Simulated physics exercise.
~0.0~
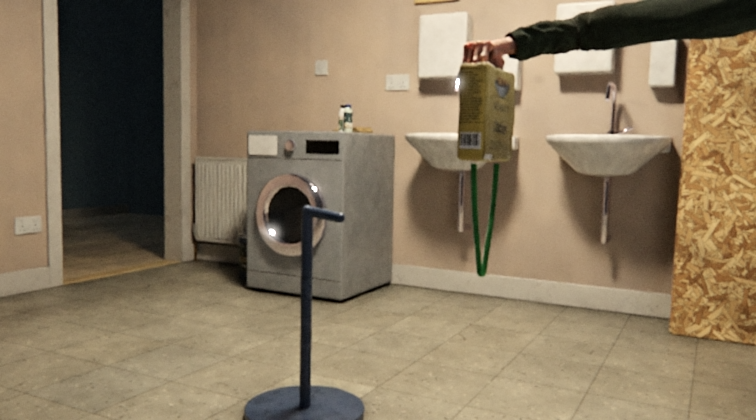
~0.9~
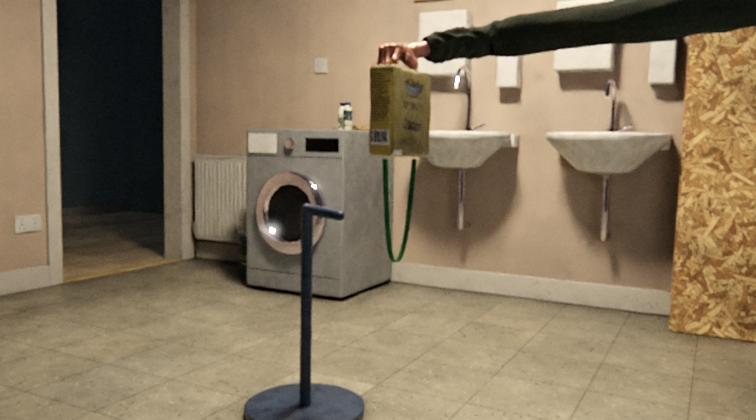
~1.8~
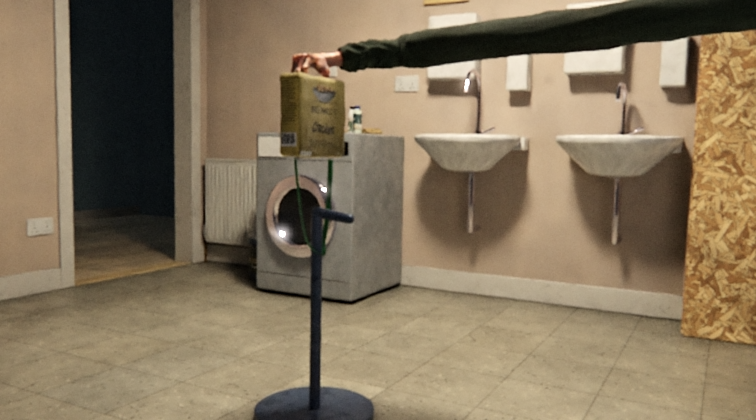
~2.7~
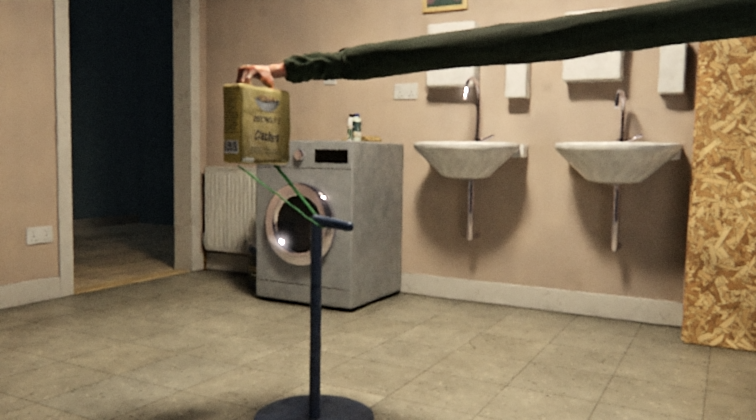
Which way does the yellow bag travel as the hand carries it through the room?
The yellow bag moves to the left, passing over the short post.
